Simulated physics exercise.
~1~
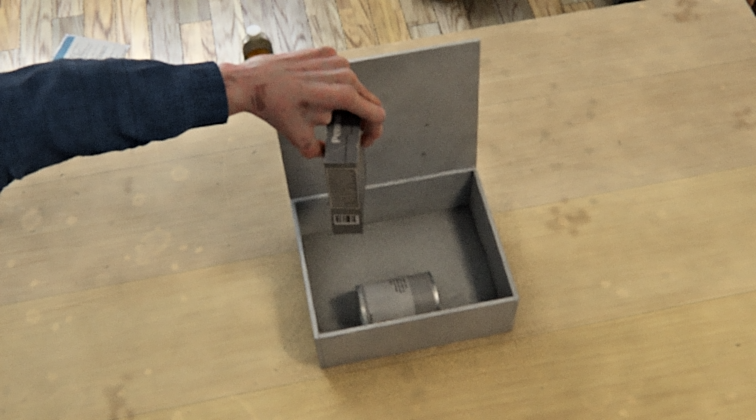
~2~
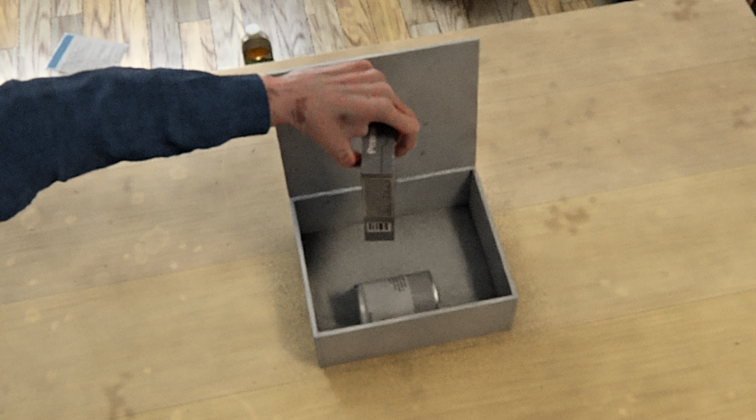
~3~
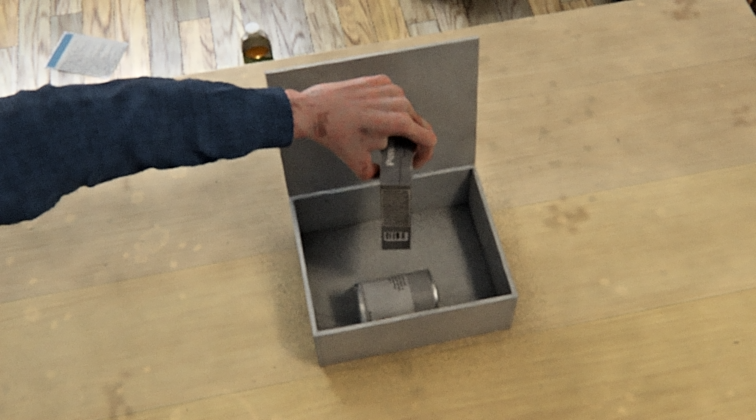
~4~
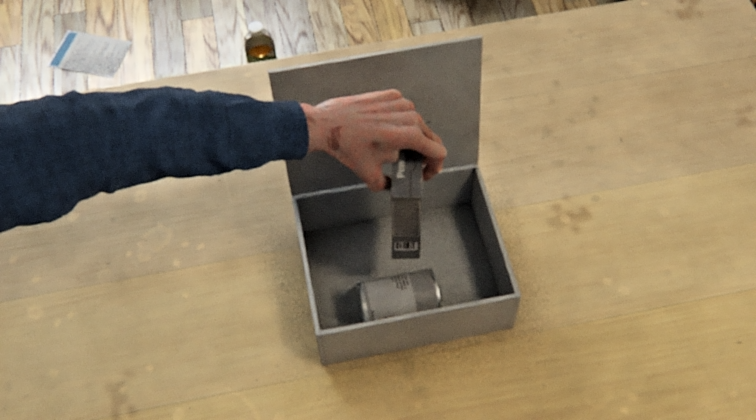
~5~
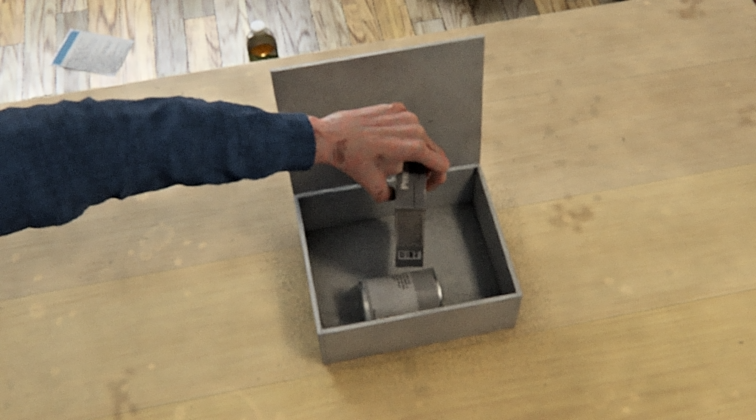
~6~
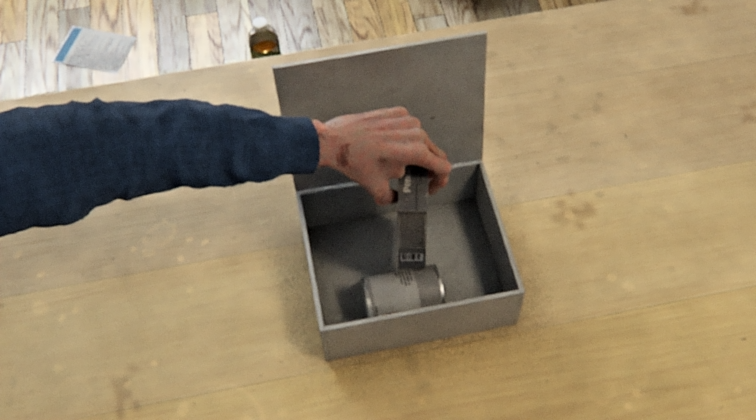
A hand in a dark blue sleeve holds a small grey packet over an open grey box on a pale wooden table, seen from above at an angle. A white-grey tin lies on its side inside the box, its lid raised behind, with a small amber bottle beyond. The hand moves the packet rightward and lowers it, slowing above the tin, while the view shifts very slightly.
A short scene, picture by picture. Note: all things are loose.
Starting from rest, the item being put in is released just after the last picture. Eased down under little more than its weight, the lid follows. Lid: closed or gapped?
Gapped.
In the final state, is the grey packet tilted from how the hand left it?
Once everything settles, the grey packet ends up at a slant.
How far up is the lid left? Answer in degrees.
It stays some 80° above the rim.
Then, 0.30 s after the last picture, grey packet tipped 44° from how it was near (410, 214).
Then, 0.60 s after the last picture, grey packet tipped 39° from how it was near (404, 215).
At rest, lid 80° above the rim; tipped over in the box, grey packet; white tin in place. Seen from the same camera at the end, grey packet near (405, 215).
